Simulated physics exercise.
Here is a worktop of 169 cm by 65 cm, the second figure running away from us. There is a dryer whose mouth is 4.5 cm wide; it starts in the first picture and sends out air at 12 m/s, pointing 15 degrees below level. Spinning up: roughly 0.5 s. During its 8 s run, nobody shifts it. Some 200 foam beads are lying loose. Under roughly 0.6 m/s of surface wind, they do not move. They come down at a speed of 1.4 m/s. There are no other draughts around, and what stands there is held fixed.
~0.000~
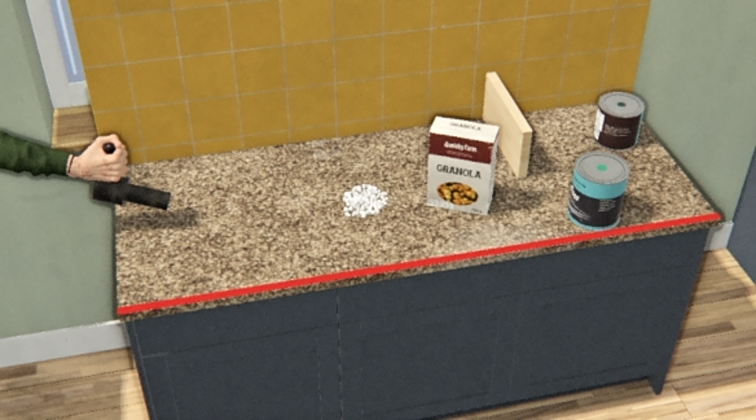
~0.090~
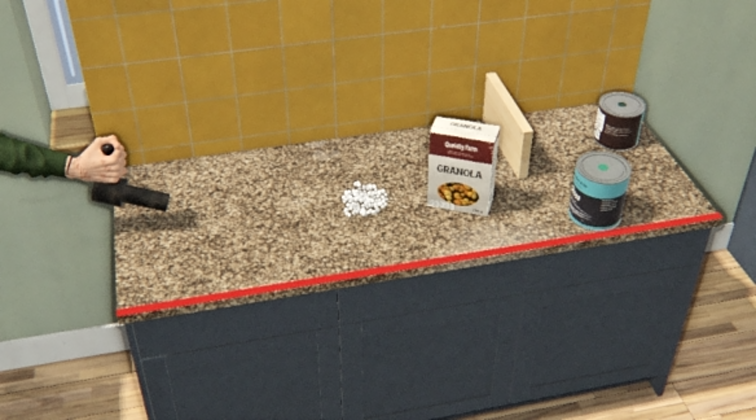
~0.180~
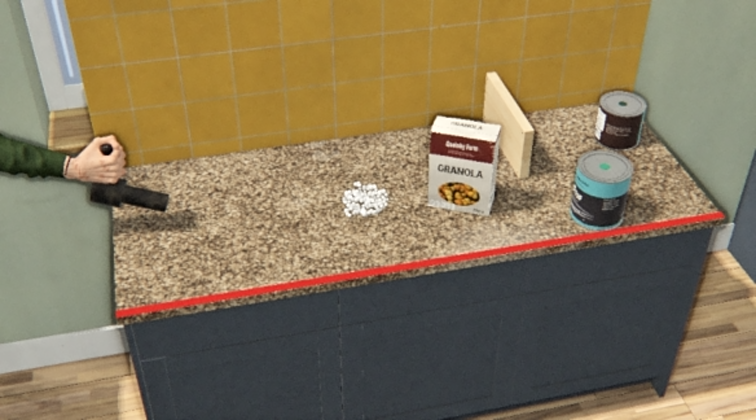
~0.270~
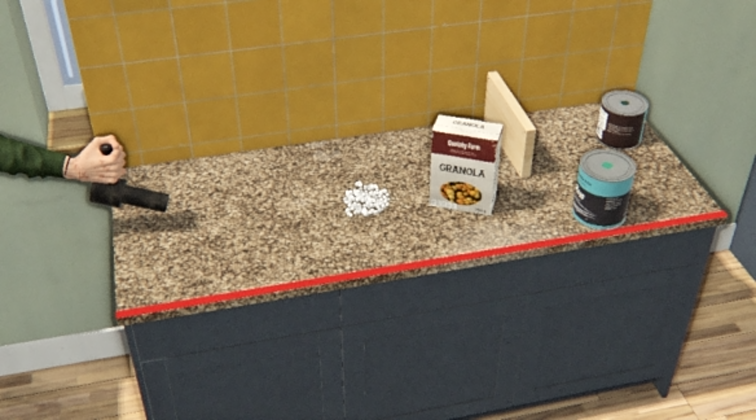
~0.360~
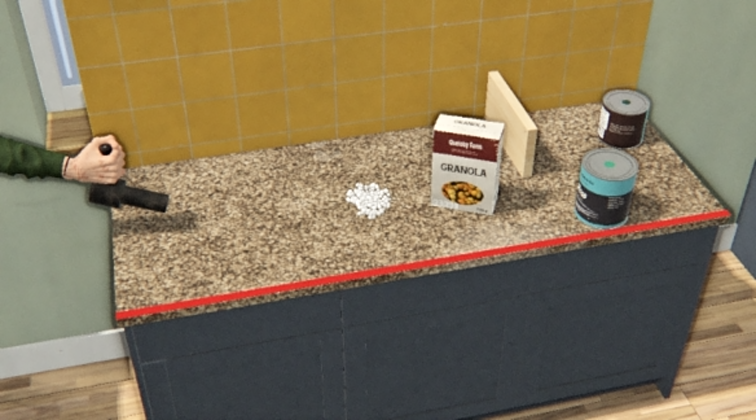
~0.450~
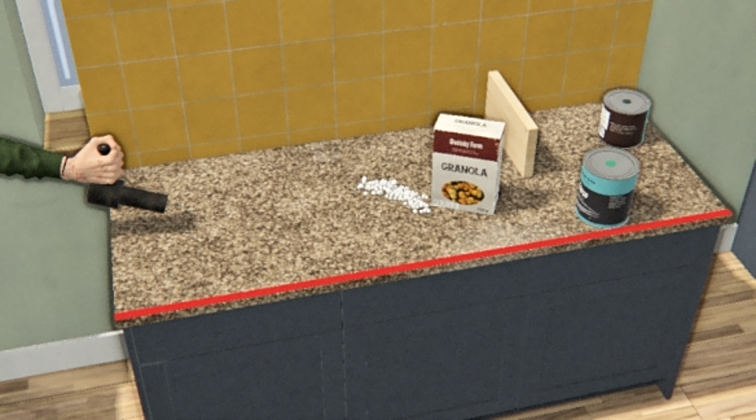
At first, a hand holds a black dryer at the left of a speckled worktop, and a round patch of white foam beads lies still beside a granola carton, a board and two cans. Then the beads begin to shift, and the patch stretches rightward, close to the carton.
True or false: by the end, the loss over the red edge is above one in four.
False.
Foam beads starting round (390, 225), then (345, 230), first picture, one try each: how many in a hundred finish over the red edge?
Taking the two spots in order, I'd say around 70 percent and then 70 percent.
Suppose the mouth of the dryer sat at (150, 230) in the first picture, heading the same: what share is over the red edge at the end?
In that case roughly 2 percent.
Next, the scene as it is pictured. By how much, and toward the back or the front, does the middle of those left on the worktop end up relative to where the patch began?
The middle sits nearer the rear edge now, some 35 cm away from where it began.
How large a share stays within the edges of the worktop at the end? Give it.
Near 90 %.
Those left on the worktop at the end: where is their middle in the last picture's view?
Around (467, 121).
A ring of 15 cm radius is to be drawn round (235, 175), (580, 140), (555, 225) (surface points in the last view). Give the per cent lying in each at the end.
I would say some 0 %, 20 % and 0 % respectively.
After 1.6 s the count stands so, 8 % are over the red edge; the middle of those still in play is near (478, 122).
After 2.6 s the count stands so, 8 % are over the red edge; the middle of those still in play is near (472, 121).
After 4.4 s the count stands so, 8 % are over the red edge; the middle of those still in play is near (470, 121).
After 8.0 s, at the end, 8 % are over the red edge; the middle of those still in play is near (467, 121).
